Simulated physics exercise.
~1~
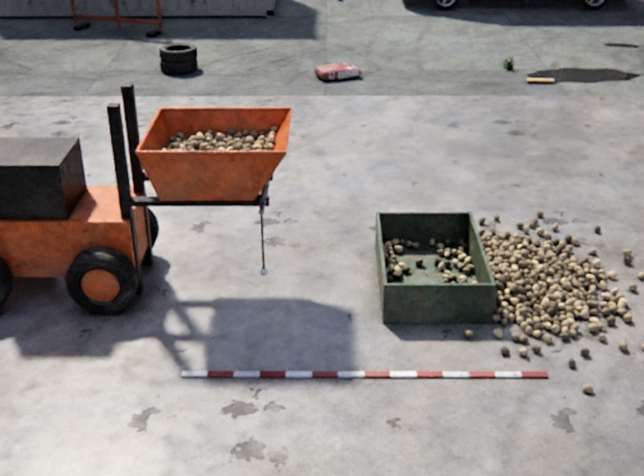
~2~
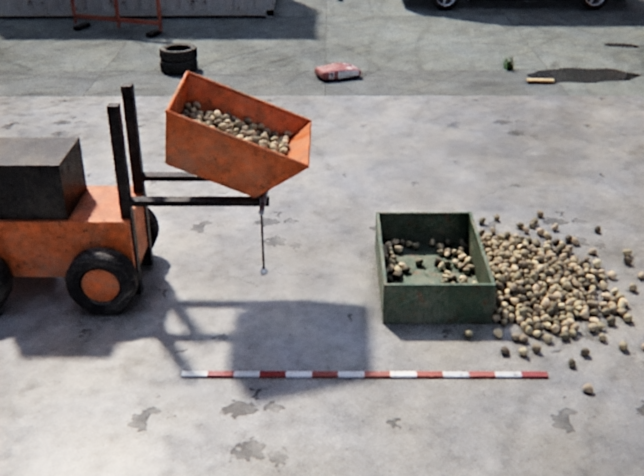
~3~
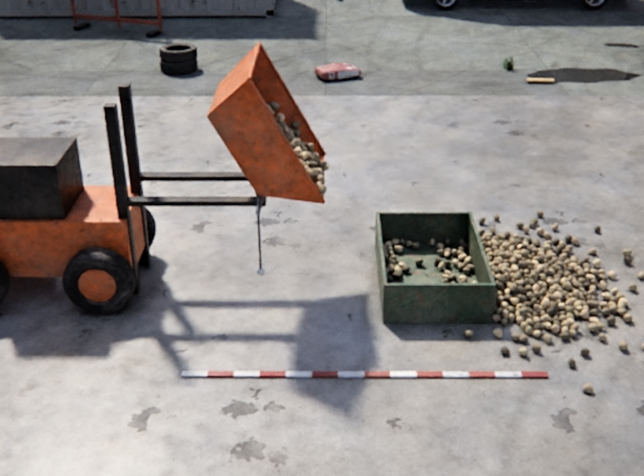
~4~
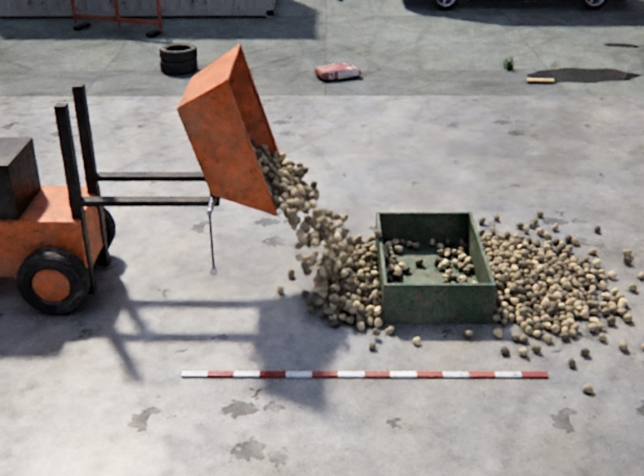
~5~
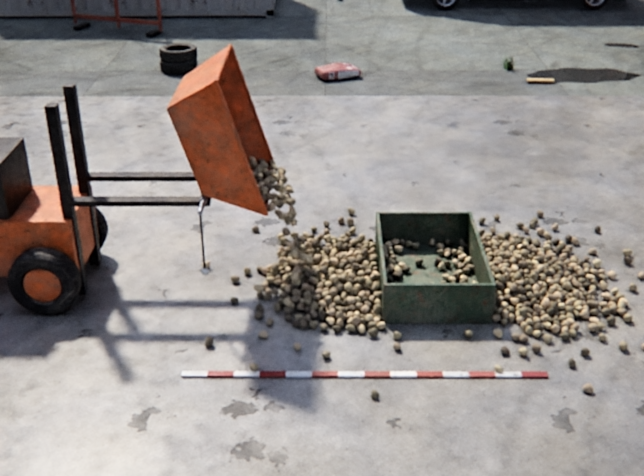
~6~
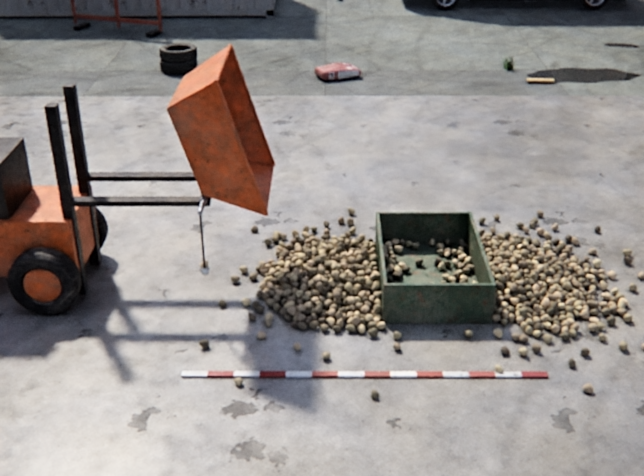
An orange forklift stands at the left of a sunlit grey concrete yard, seen from the side and slightly above, holding up an orange skip of round beach stones. To the right sits a dark green bin with a few stones inside and a loose heap beyond it, while a red and white staff lies in front. The skip tips steeply towards the bin, its stones sliding to the lip. The forklift draws back to the left as they pour out, landing short of the bin. The skip stays tilted and empties, leaving a second heap against the bin's left side.
